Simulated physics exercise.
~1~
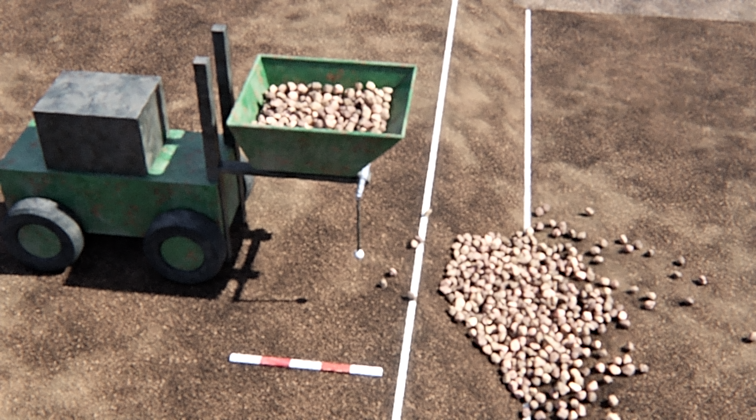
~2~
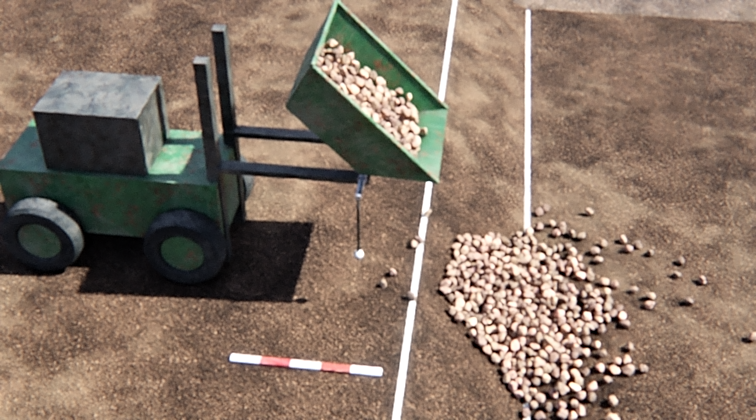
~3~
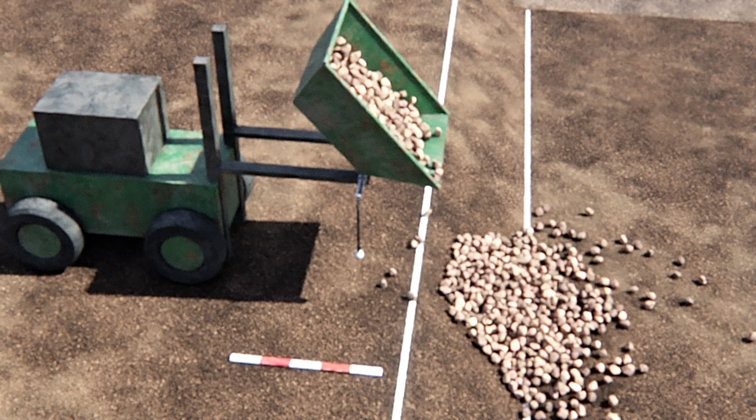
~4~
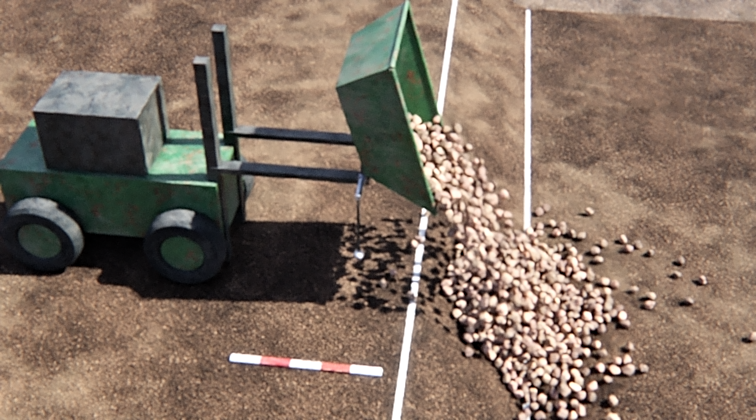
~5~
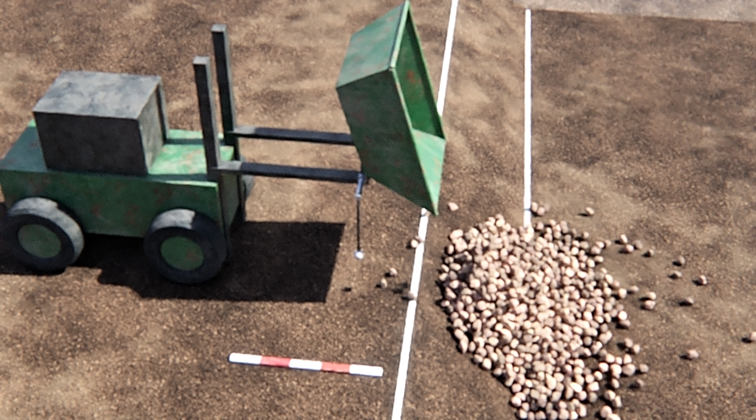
A green forklift tips its skip and pours brown stones onto the pile below, emptying it.
